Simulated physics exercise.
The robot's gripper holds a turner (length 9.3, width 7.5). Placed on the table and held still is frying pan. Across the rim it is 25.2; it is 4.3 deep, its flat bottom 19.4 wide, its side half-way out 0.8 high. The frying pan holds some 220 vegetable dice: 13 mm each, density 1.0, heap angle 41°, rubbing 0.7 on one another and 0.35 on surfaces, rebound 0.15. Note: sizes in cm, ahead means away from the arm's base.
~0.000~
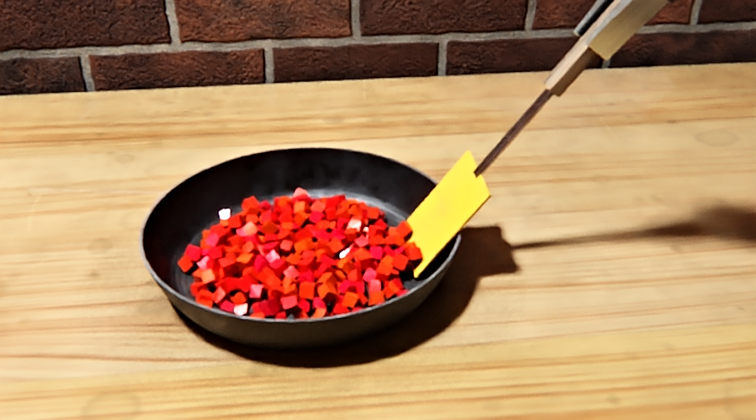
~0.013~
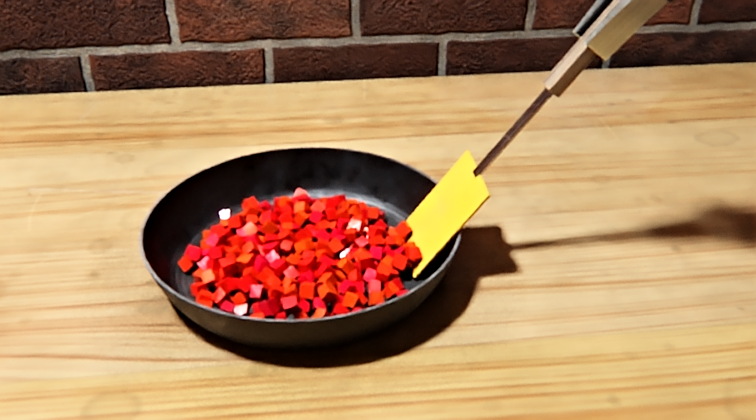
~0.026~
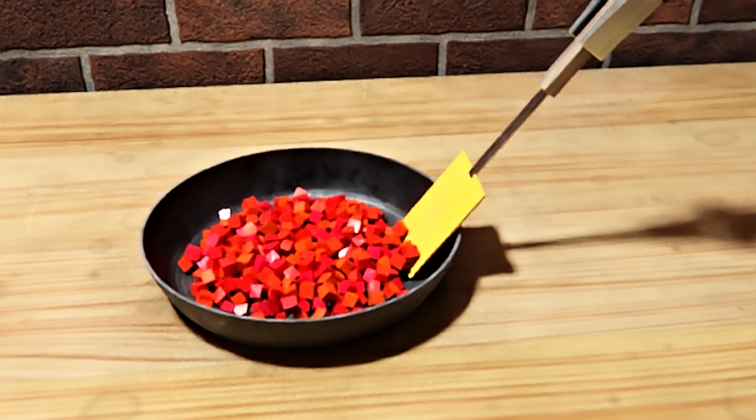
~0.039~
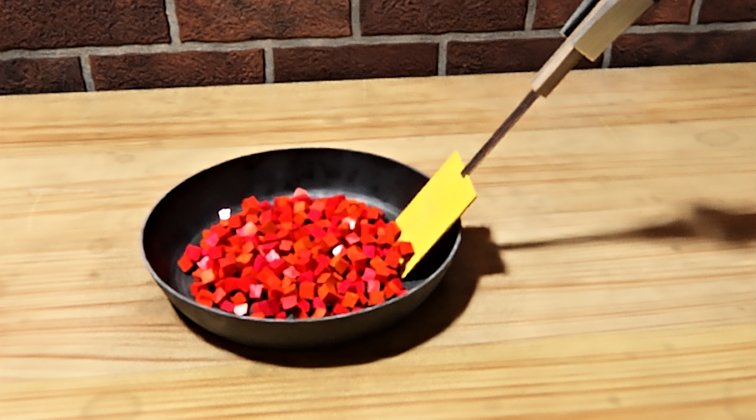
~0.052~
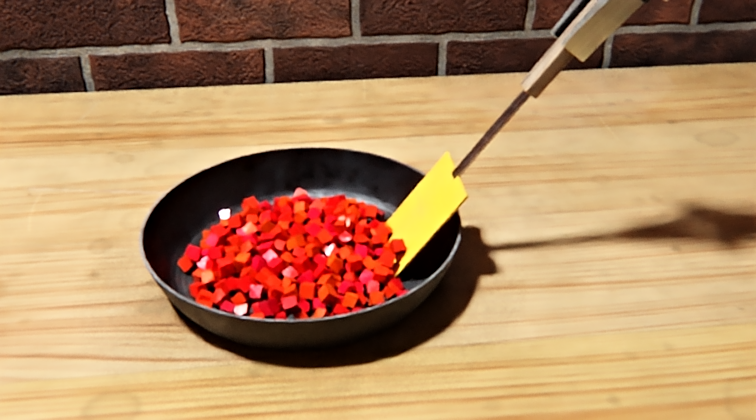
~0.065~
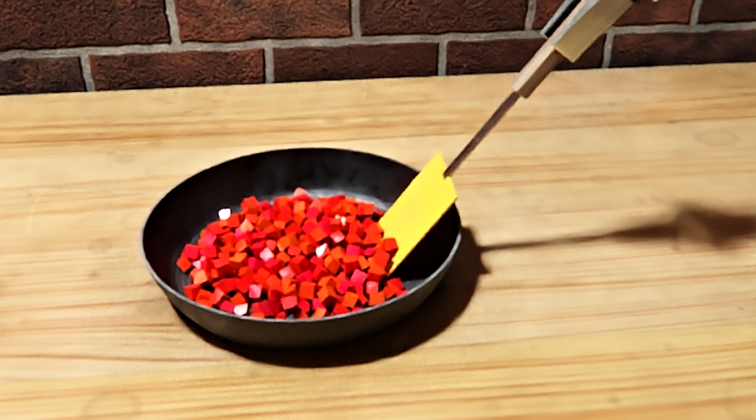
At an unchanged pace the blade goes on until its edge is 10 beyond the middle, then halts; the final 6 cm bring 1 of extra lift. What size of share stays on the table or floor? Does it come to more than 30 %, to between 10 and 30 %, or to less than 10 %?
It comes to between 10 and 30 %.
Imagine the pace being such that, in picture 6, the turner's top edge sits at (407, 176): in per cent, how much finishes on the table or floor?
40 %.
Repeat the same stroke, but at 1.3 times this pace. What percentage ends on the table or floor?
I'd put it at about 30 per cent.
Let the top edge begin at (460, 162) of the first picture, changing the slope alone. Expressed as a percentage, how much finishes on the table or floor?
About 30 per cent.
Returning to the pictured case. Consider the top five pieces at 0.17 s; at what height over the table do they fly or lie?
I'd put it close to 4 cm.
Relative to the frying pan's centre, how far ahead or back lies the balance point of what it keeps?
Ahead of centre, roughly 4.5 centimetres.
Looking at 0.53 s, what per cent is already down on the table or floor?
About 15 per cent.
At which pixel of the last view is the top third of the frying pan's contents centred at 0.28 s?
About pixel (209, 235).
After 0.17 s, sloping 53°, highest piece 5 above the table; 223 in the frying pan.
After 0.28 s, sloping 53°, highest piece 6 above the table; 222 in the frying pan, 1 on the blade or in flight.
After 0.53 s, sloping 53°, highest piece 6 above the table; 183 in the frying pan, 38 on the table or floor, 2 on the blade or in flight.
After 1.58 s, sloping 53°, highest piece 6 above the table; 182 in the frying pan, 41 on the table or floor.
In the end, 182 in the frying pan, 41 on the table or floor. That is 18 % on the table or floor.
